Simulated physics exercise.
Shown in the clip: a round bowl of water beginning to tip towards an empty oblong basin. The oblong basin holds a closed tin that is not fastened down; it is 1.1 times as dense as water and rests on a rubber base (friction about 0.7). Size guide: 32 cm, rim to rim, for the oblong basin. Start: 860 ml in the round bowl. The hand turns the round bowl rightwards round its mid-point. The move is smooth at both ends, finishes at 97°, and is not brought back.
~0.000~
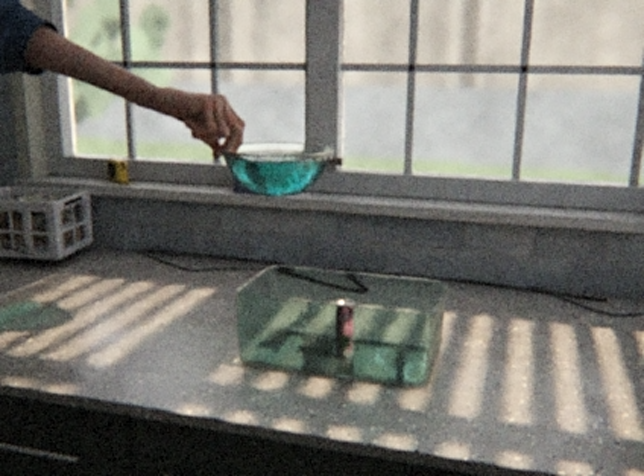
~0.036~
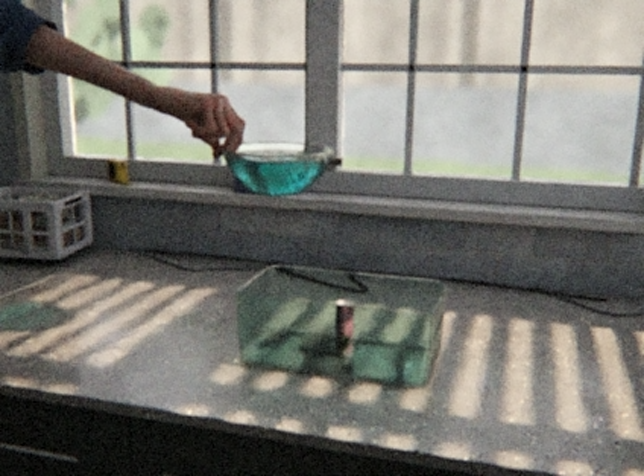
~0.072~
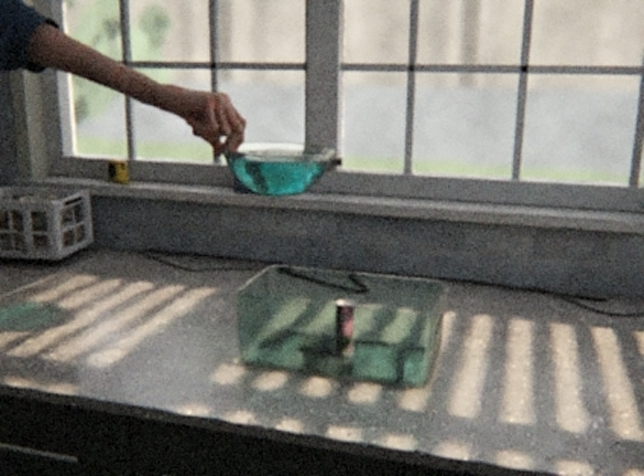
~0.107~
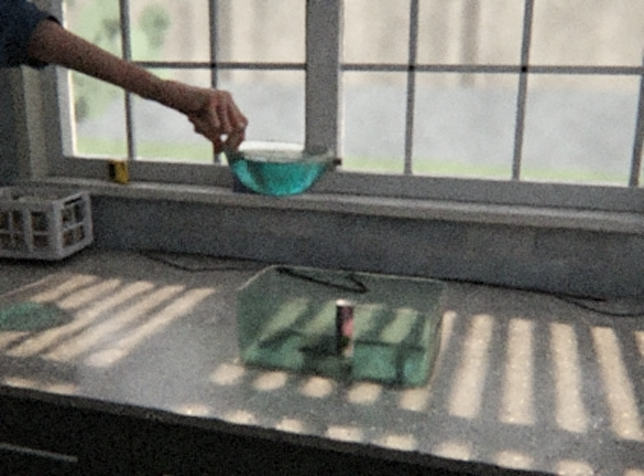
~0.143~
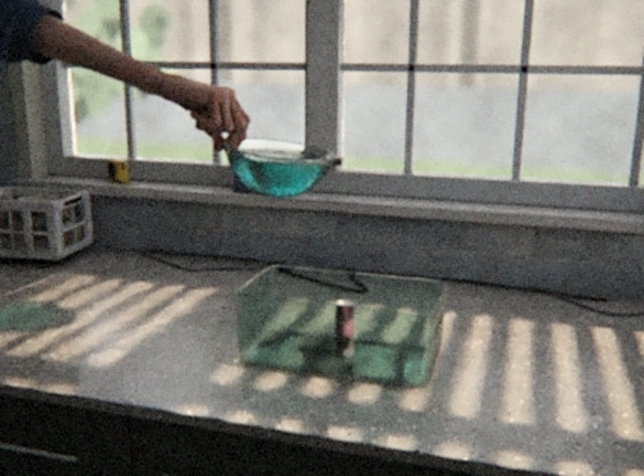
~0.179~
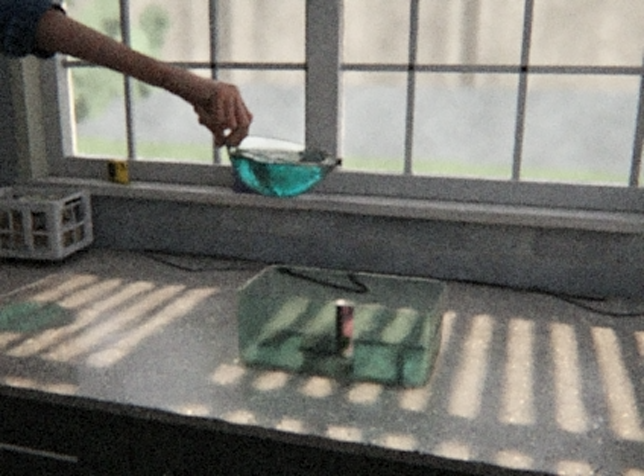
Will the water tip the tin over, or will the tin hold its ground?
It will tip.
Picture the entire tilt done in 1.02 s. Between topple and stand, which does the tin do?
In that case the tin does not tip.
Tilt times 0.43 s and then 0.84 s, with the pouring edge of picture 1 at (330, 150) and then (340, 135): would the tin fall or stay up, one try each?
In the first try it remains standing; in the second it comes down.
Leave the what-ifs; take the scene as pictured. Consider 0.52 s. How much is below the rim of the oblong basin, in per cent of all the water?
12 %, give or take.
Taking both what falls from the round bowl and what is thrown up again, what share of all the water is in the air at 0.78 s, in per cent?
Estimated airborne part: Roughly 10 per cent.
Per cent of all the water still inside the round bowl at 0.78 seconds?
Near 0 in a hundred.
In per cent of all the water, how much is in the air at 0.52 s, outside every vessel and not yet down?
At that moment, about 56 percent.
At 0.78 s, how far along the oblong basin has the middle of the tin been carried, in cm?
Near 1 cm of travel.
Then, 0.52 s in, the tilt is 68° and 33 per cent is still to pour; the tin stands where it began.
Then, 0.78 s in, the tilt is 96° and 0 per cent is still to pour; the tin leans 12°.
Then, 1.04 s in, the tilt is 97° and 0 per cent is still to pour; the tin lies on its side.
Then, 1.33 s in, the tilt is 97° and 0 per cent is still to pour; the tin lies on its side.
Finally, the tin lies on its side.
